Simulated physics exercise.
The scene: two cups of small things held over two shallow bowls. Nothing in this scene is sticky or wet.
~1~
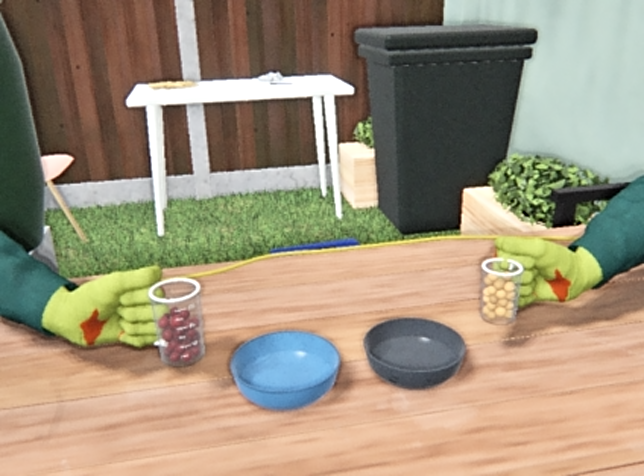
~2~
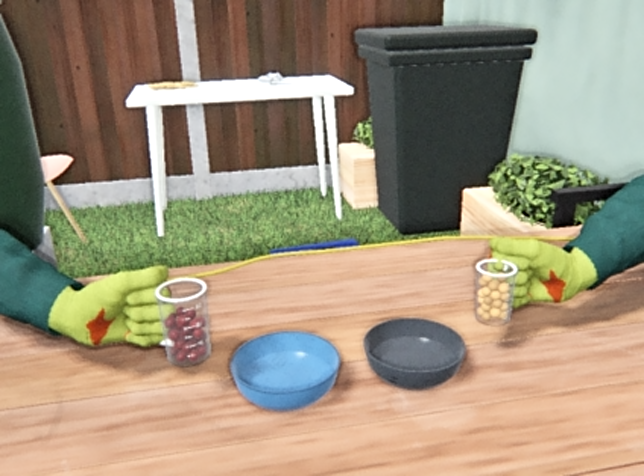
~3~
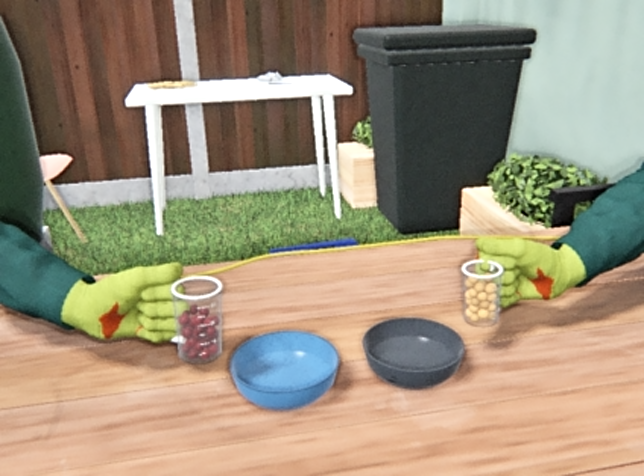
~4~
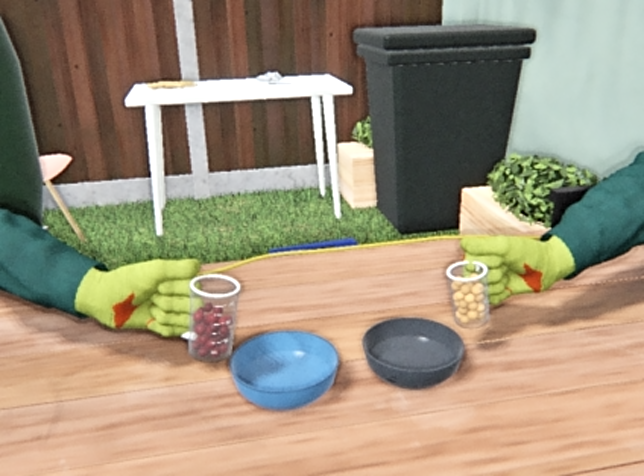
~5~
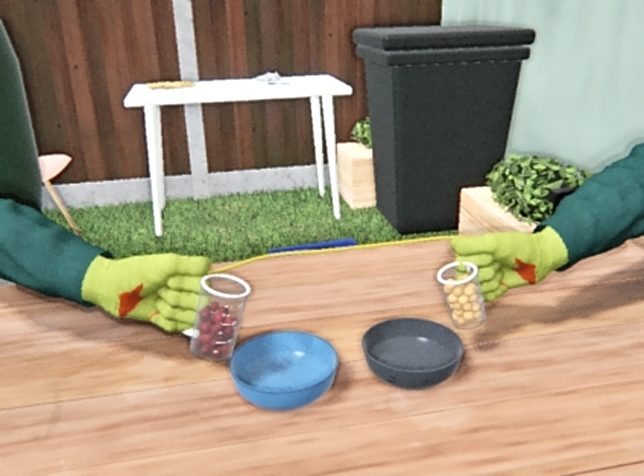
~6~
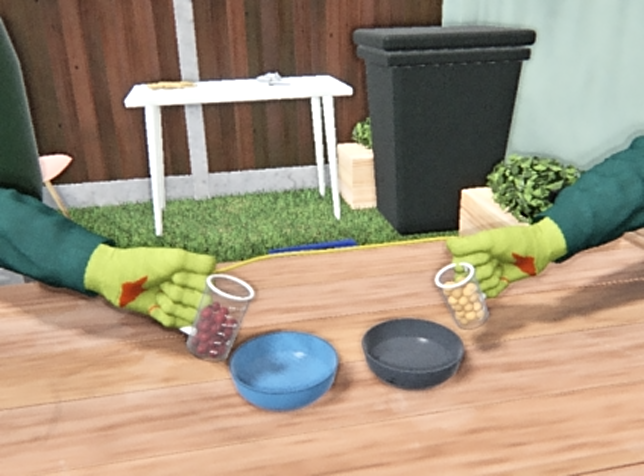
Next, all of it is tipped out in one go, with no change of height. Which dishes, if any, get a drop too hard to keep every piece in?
On the left the dish keeps every piece, right keeps every piece.
Then, 0.36 s later than the last frame, left, every one still in the cup; right, every one still in the cup.
Then, 0.82 s later than the last frame, left, every one still in the cup; right, every one still in the cup.
Then, 1.31 s later than the last frame, left, the larger part still in the cup, about a tenth in the dish, just a few in the air; right, roughly two thirds still in the cup, roughly a third in the dish, about a tenth in the air.
When it is over, left, every one in the dish, not one outside the dish; right, every one in the dish, not one outside the dish.
